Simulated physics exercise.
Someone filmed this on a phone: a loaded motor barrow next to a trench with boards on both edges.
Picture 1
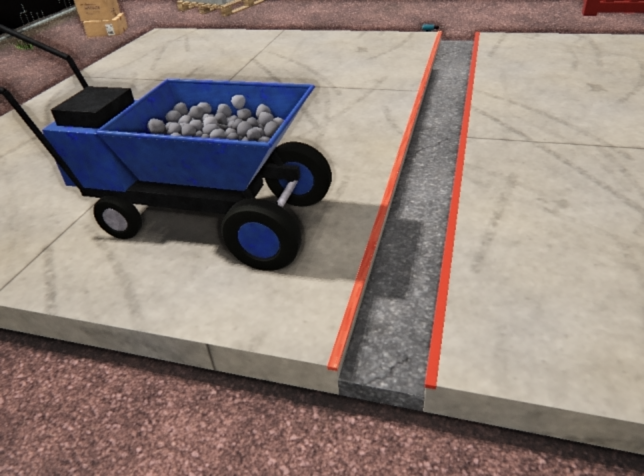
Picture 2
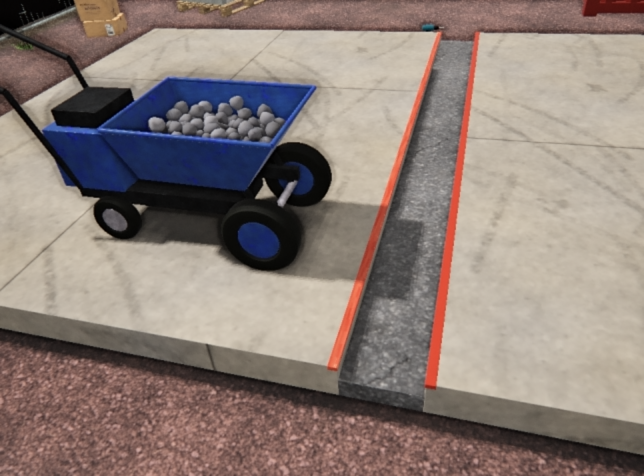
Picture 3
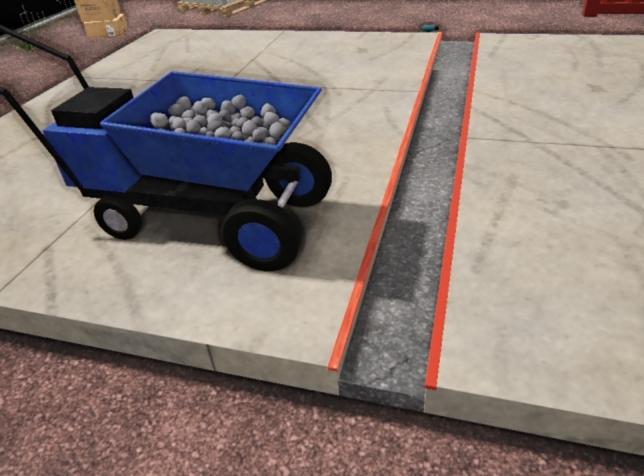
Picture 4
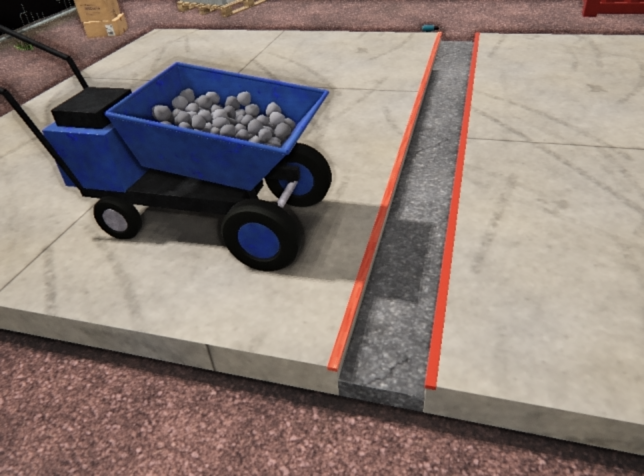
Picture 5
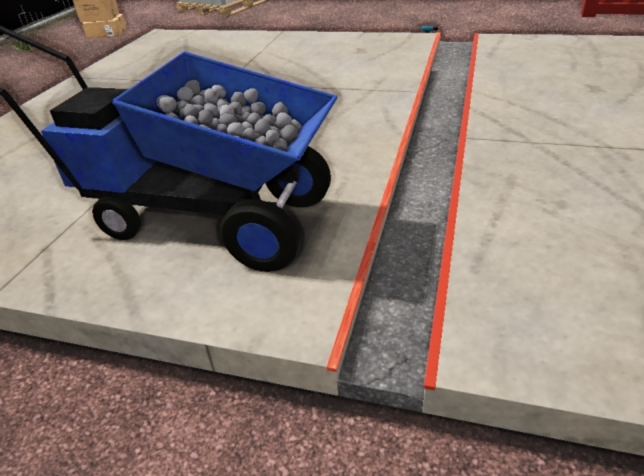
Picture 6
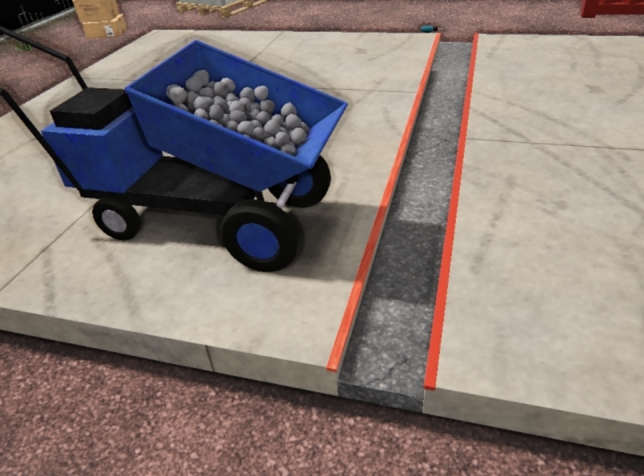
The blue skip of a small wheeled cart, loaded with round grey cobbles, tilted gradually toward the right, its back end rising while the cart stayed still beside a shallow trench edged in red.
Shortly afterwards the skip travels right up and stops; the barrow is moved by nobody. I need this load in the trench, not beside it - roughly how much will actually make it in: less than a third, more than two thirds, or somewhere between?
More than two thirds of it.
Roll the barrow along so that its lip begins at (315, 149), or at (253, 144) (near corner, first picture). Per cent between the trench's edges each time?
40 % and 90 %.
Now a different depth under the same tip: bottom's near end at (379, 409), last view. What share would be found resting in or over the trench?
Around 100 percent.
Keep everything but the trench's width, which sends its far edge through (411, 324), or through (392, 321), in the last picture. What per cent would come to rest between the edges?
About 60 and 40 per cent.
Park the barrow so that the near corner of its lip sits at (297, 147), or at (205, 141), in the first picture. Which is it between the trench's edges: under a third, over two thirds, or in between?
Spot 1: In the middle band. Spot 2: The middle third.
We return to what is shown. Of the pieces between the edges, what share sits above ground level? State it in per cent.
Roughly 45 percent of them.
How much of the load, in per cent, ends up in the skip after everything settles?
Estimate: Near 0 %.
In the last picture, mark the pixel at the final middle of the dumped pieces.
Roughly at (412, 251), give or take.
Just after the last frame, skip tipped steeply; every one in the skip.
A moment on, skip tipped right over; the larger part in the skip; roughly a quarter in or heaped over the trench; just a few falling.
Further on, skip tipped right over; about a tenth in the skip; the larger part in or heaped over the trench; about a tenth beyond it.
When it is over, skip tipped right over; just a few in the skip; just a few short of the trench; the larger part in or heaped over the trench; about a tenth beyond it.
